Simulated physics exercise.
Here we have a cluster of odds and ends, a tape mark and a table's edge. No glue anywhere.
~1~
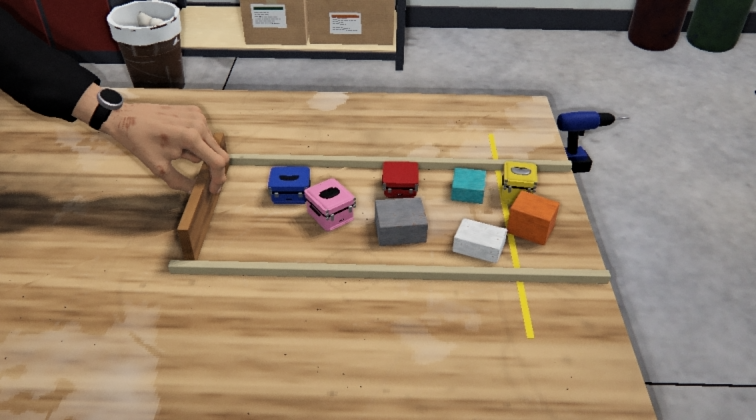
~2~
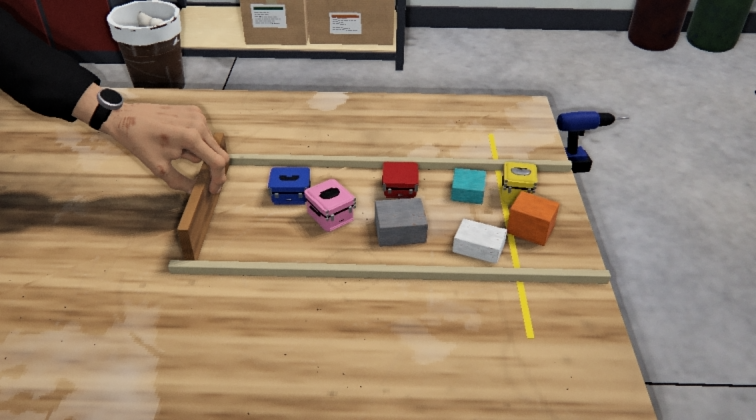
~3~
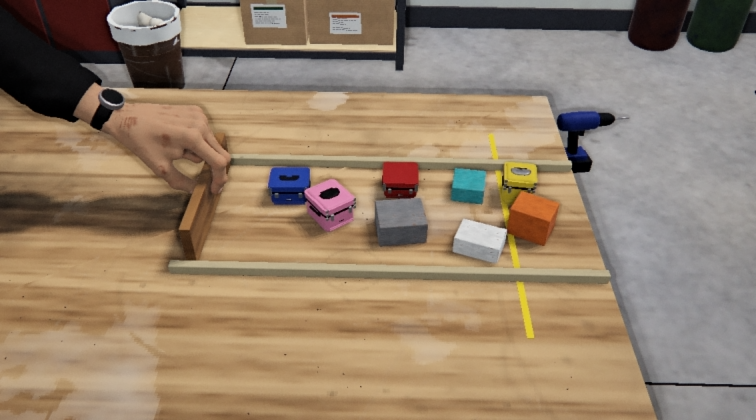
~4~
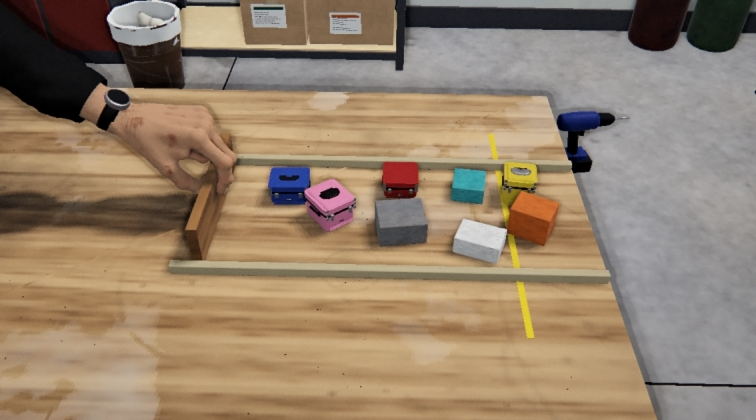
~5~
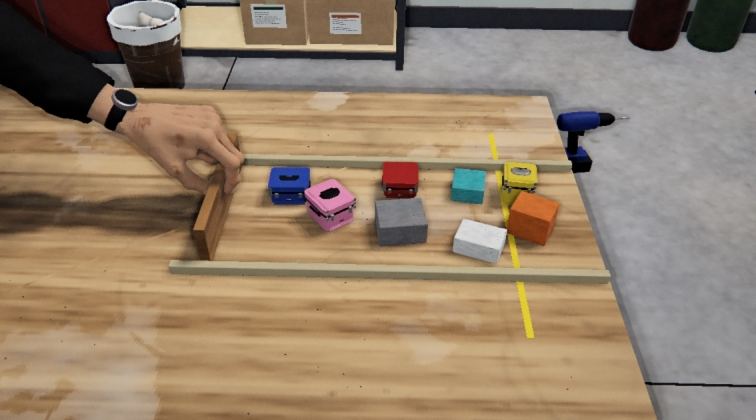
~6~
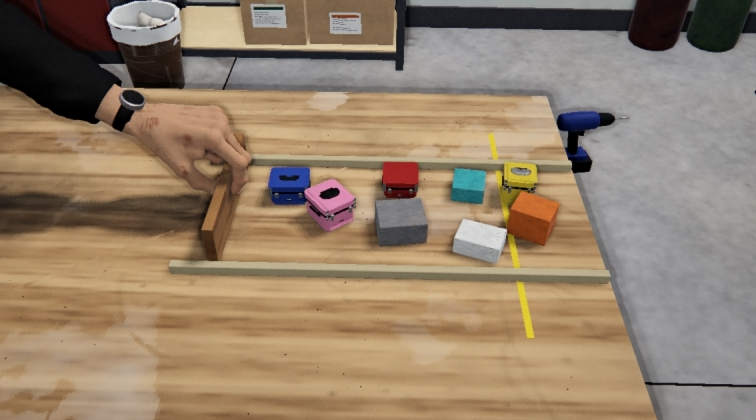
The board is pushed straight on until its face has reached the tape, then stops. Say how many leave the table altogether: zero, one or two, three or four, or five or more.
The number that fall off is three or four.
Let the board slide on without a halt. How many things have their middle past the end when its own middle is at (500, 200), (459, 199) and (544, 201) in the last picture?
Past the end: 4, 0 and 6.
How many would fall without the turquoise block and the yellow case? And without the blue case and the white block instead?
It would be 2 and 2.
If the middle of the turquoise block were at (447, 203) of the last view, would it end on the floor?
From there it holds on.
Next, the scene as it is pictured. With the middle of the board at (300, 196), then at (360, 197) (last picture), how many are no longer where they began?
At the one place 2, at the other 4.
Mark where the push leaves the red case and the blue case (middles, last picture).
First (557, 184), then (523, 191).
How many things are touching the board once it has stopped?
That makes 2.
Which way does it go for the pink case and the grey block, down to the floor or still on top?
The pink case survives, the grey block is kept.
Soon after, none off yet; orange block at rest near (533, 218); yellow case at rest near (519, 183); white block at rest near (480, 241).
By the end, the number that fall off is three or four; fallen, turquoise block, white block, yellow case and orange block.
